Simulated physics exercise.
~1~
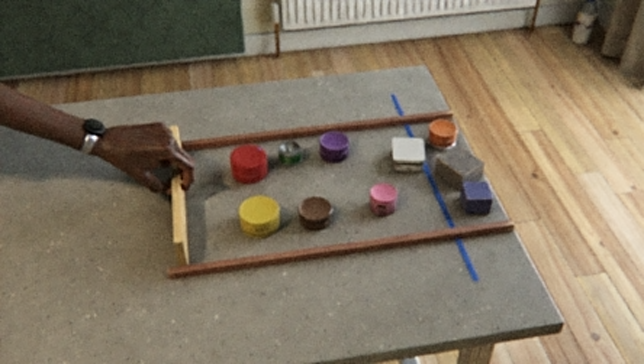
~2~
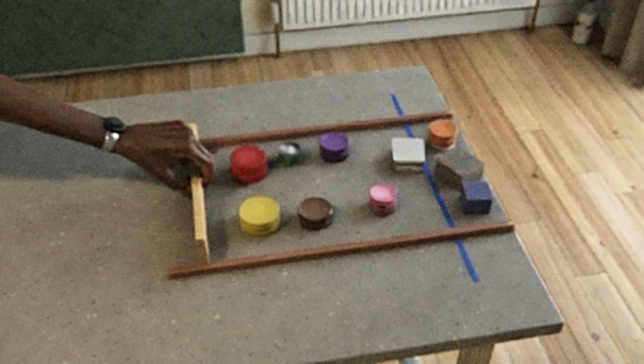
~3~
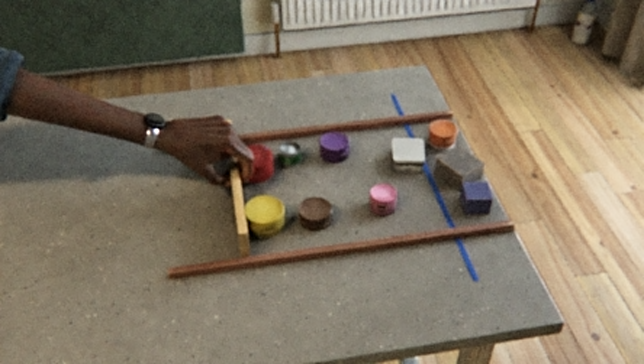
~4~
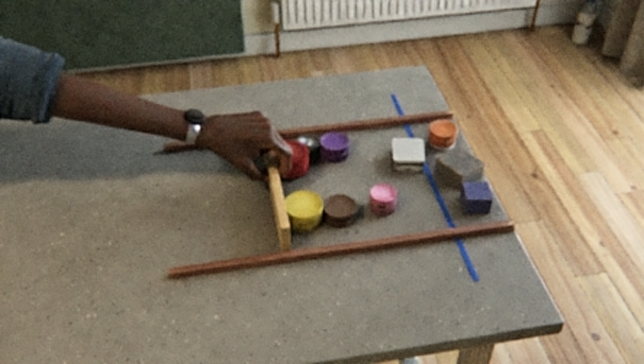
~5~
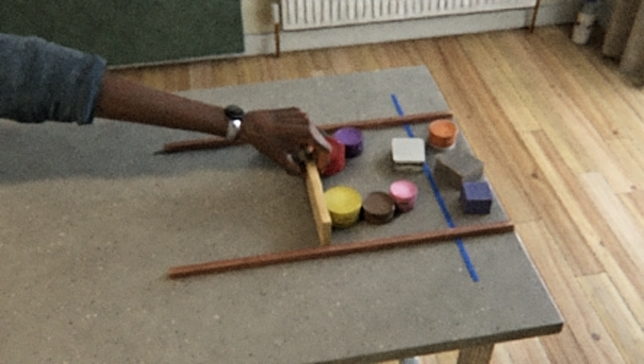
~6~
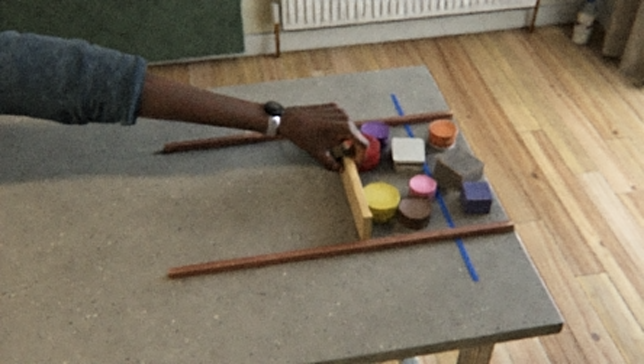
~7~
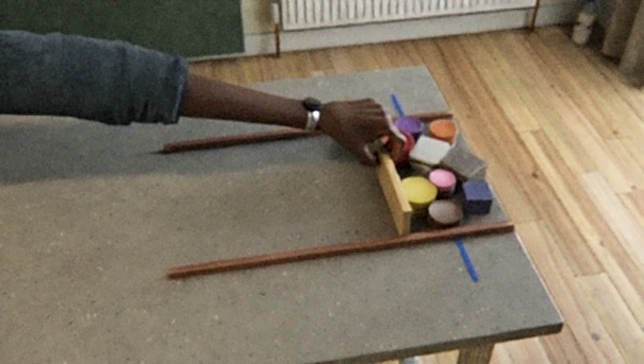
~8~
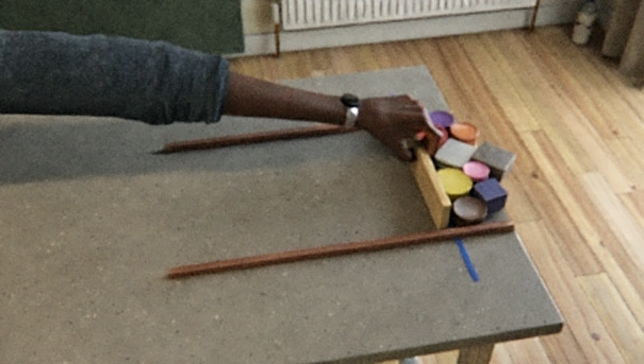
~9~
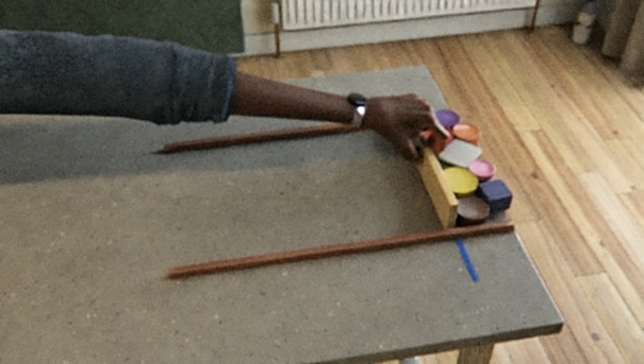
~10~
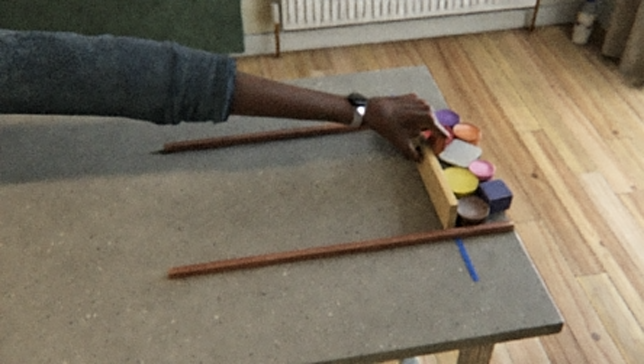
A hand slid an upright wooden board rightward between two rails on a table, gathering scattered colourful tubs and blocks and pushing them past a blue line to the edge, where the grey block dropped off before the board stopped with the rest bunched against it.
